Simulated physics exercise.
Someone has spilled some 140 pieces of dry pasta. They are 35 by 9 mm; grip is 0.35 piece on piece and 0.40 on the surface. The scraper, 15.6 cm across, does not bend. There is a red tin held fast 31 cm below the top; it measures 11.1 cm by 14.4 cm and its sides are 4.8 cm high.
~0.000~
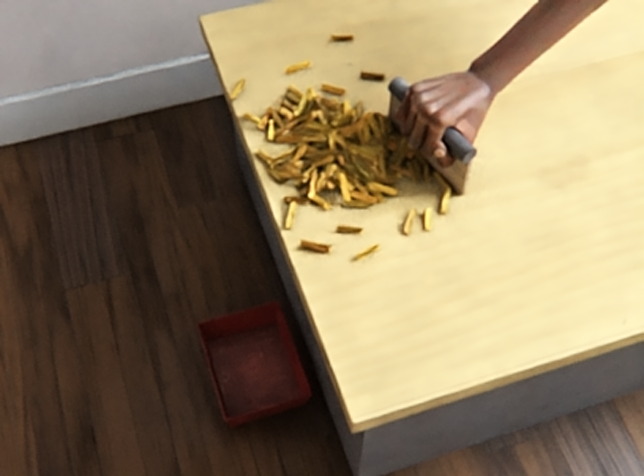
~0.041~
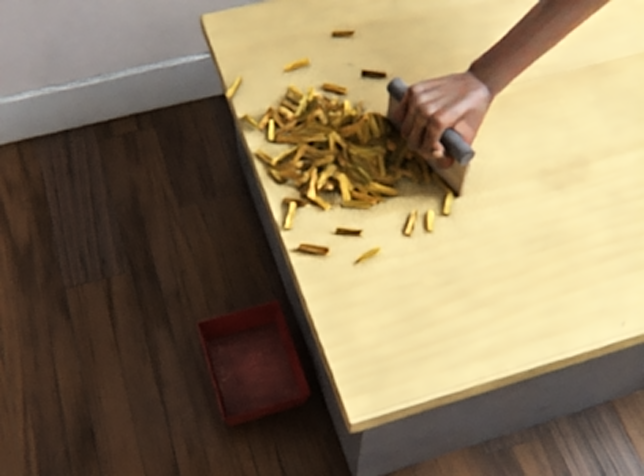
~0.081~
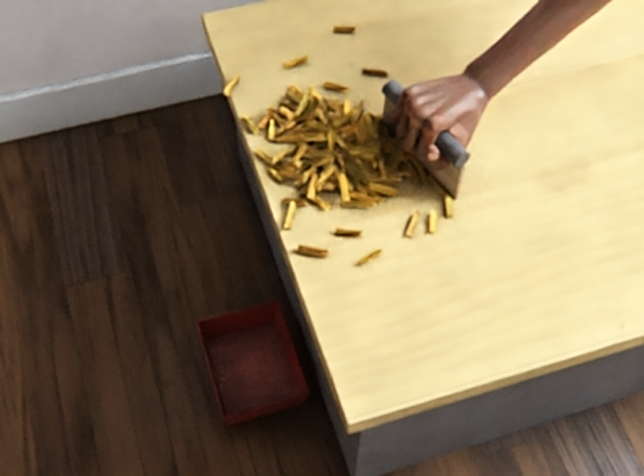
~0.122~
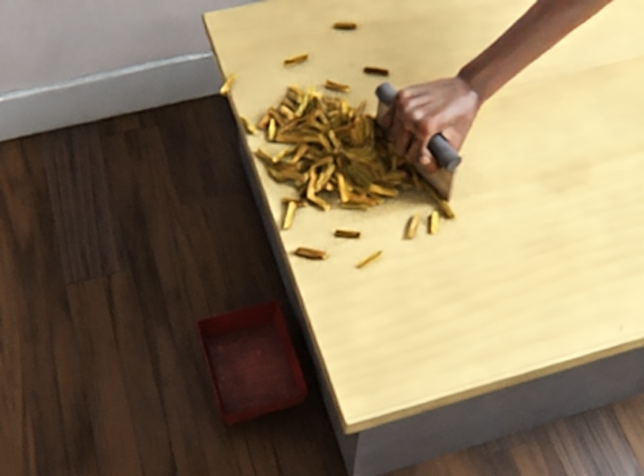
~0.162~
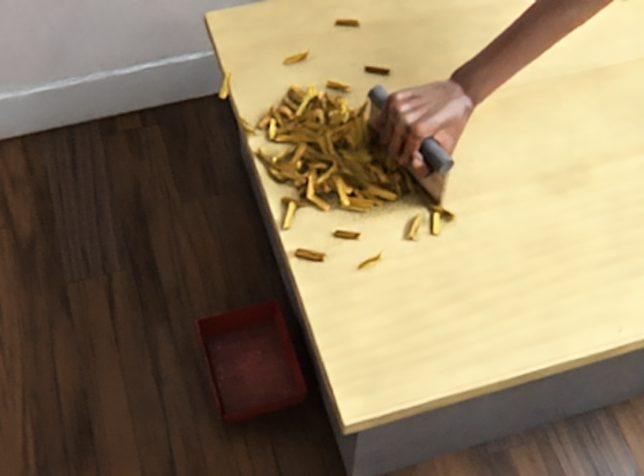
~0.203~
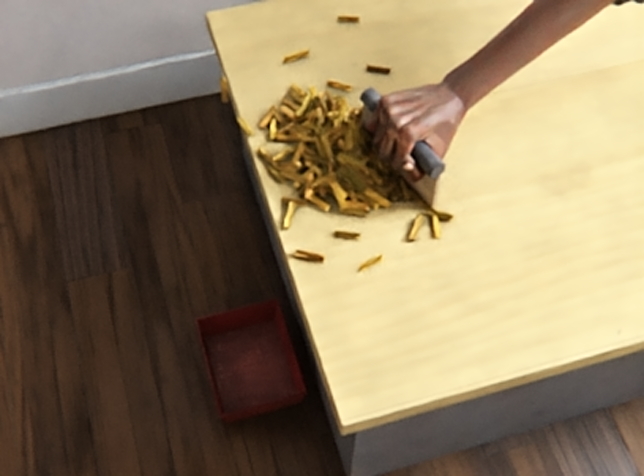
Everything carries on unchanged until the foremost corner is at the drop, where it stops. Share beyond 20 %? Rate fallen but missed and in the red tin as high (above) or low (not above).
Missed: High; red tin: High.
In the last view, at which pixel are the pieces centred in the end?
The middle of the pieces at rest is roughly at (256, 295).
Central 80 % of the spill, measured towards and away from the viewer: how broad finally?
About 26 cm.
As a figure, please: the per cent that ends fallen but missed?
It comes to around 30 percent.
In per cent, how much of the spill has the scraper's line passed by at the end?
Around 35 in a hundred.
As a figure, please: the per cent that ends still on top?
Roughly 40 percent.
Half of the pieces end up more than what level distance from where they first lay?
It works out at some 16 centimetres.
Then, at 0.48 s, scraper 12 cm from its start, spill 23 cm wide; off the edge, not caught 5 %, still on top 95 %.
Then, at 0.76 s, scraper 19 cm from its start, spill 25 cm wide; red tin 5 %, off the edge, not caught 35 %, still on top 60 %.
After 1.00 s, scraper 19 cm from its start, spill 28 cm wide; red tin 25 %, off the edge, not caught 30 %, still on top 40 %.
At rest (2.0 s), red tin 30 %, fallen but missed 30 %, still on top 40 %.
